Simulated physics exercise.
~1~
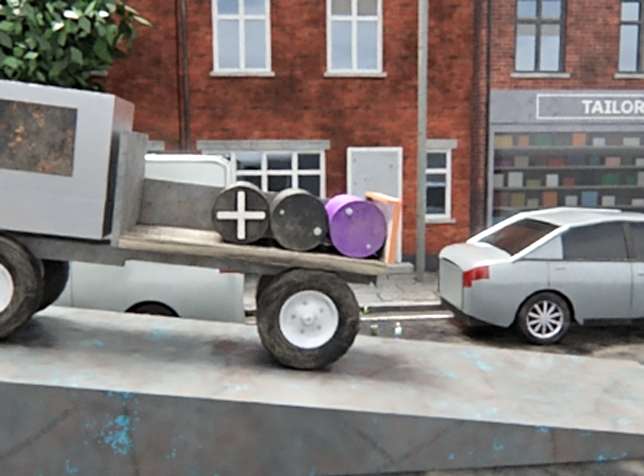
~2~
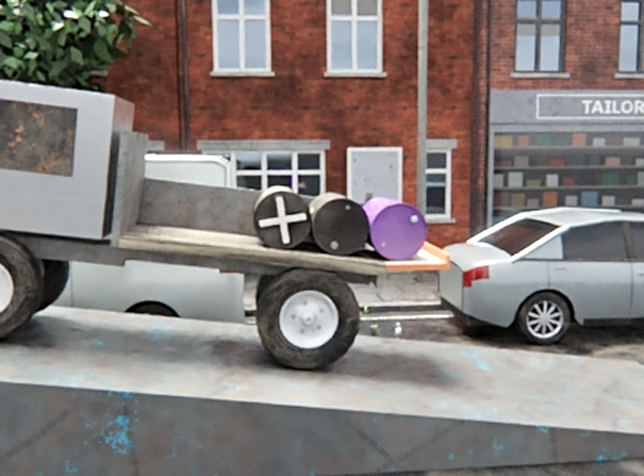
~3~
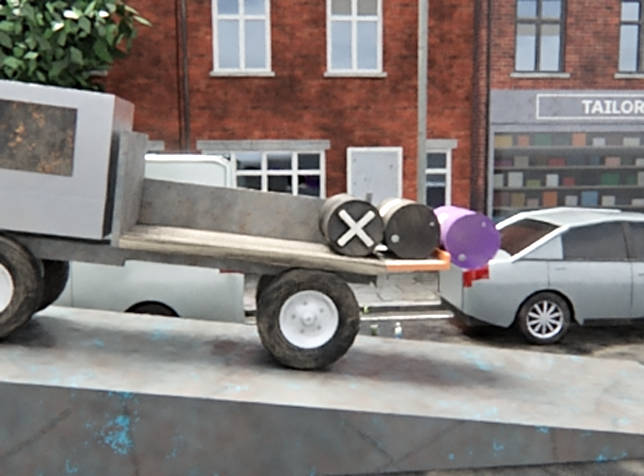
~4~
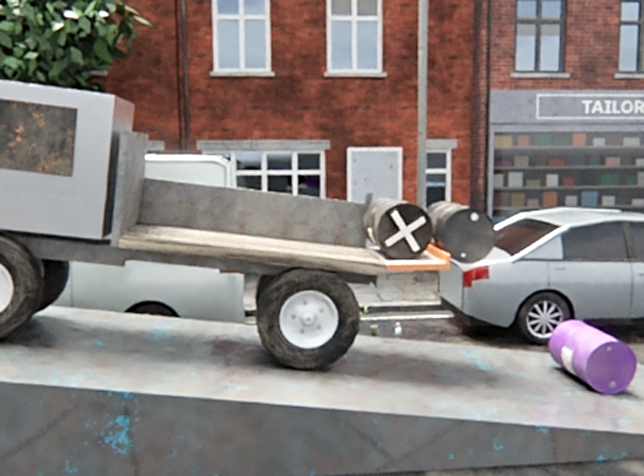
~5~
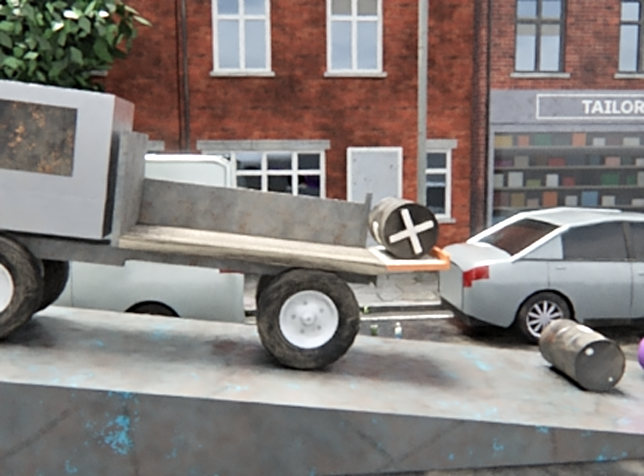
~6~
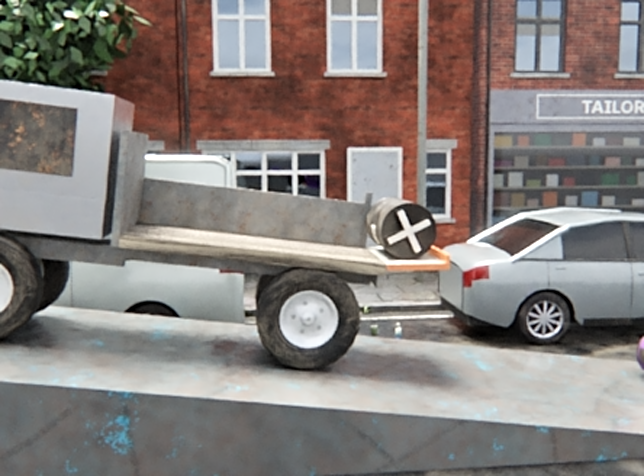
A purple drum and a dark one roll off the lowered tailgate; the white-crossed drum stays.
